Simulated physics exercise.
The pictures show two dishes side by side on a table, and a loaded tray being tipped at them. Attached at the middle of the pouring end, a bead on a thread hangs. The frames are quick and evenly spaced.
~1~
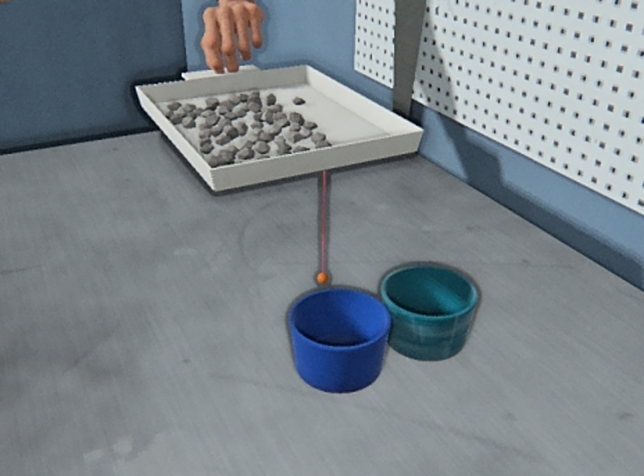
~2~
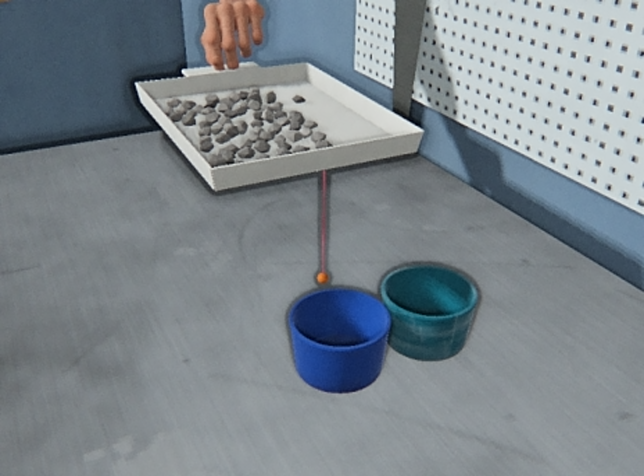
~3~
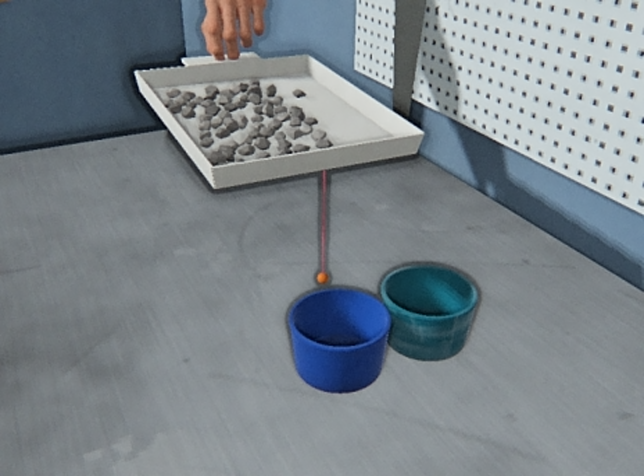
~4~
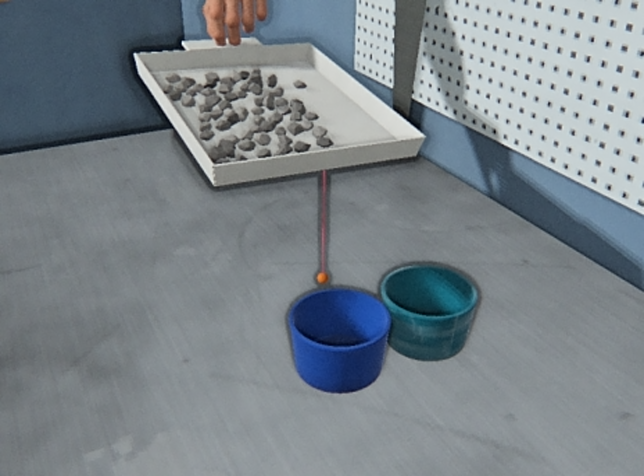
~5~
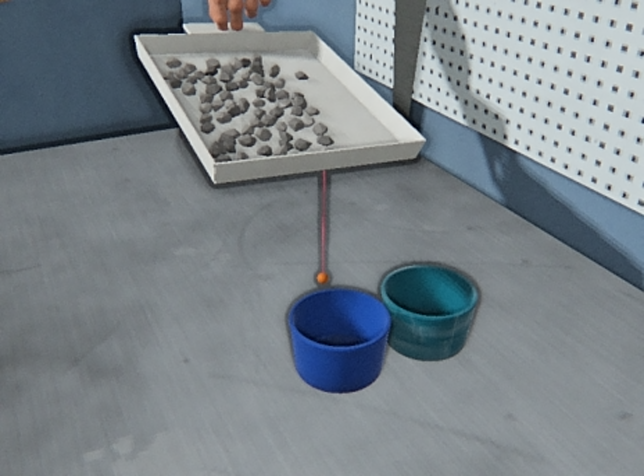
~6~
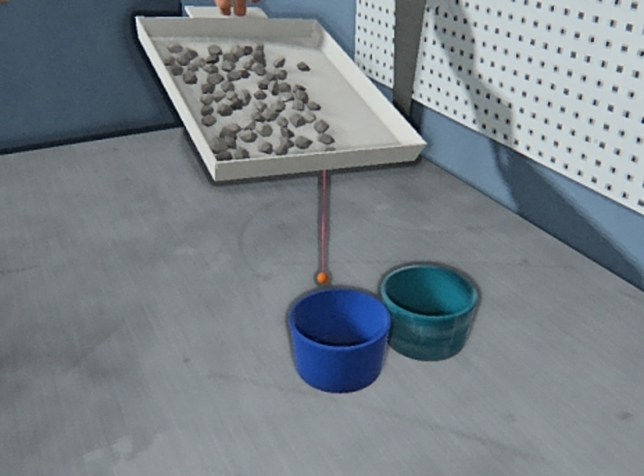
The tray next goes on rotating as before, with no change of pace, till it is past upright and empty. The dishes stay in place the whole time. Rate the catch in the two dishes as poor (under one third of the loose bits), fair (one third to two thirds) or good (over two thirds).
Good.
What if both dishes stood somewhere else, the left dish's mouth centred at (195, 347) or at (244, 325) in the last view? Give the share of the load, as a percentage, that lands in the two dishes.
0% for the first placement, 30% for the second.
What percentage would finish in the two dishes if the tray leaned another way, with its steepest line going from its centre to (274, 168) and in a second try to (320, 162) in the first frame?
In turn, 20 percent and then 50 percent.
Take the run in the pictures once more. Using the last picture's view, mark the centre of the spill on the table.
Its middle is at roughly (372, 322).
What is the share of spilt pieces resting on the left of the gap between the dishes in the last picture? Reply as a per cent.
Roughly 70 in a hundred.
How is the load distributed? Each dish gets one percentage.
So the left dish keeps 30 per cent, and the right one keeps 50 per cent.
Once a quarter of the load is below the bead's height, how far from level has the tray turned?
Near 95 degrees.
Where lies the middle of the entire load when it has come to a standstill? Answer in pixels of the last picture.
I'd put the middle somewhere around (402, 334).
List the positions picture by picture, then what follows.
Corners of the pouring end near (214, 167) and (418, 129), level; middle of the load near (243, 129), bits of gravel; left dish near (363, 364); right dish near (454, 333); bead on its thread near (323, 278), in the first picture.
Corners of the pouring end near (214, 166) and (418, 130), level; middle of the load near (243, 127), in the second picture.
Corners of the pouring end near (215, 165) and (419, 132), tipped barely, lowest at the right corner; middle of the load near (243, 122), in the third picture.
Corners of the pouring end near (216, 163) and (420, 135), tipped a little, lowest at the right corner; middle of the load near (244, 114), in the fourth picture.
Corners of the pouring end near (217, 161) and (421, 138), tipped a little, lowest at the right corner; middle of the load near (245, 106), in the fifth picture.
Corners of the pouring end near (219, 159) and (421, 141), tipped clearly, lowest at the right corner; middle of the load near (246, 99); left dish near (363, 364); right dish near (454, 333), in the sixth picture.
Shortly afterwards, tray tipped steeply; all but a few on the tray; only a few in the air.
Next, tray tipped past a quarter turn; near half on the tray; a little in the left dish; near a quarter in the right dish; a little in the air.
Some moments later, tray tipped past a quarter turn; near a third in the left dish; near half in the right dish; near a quarter outside both.
In the end, tray tipped past a quarter turn; near a third in the left dish; near half in the right dish; near a quarter outside both.
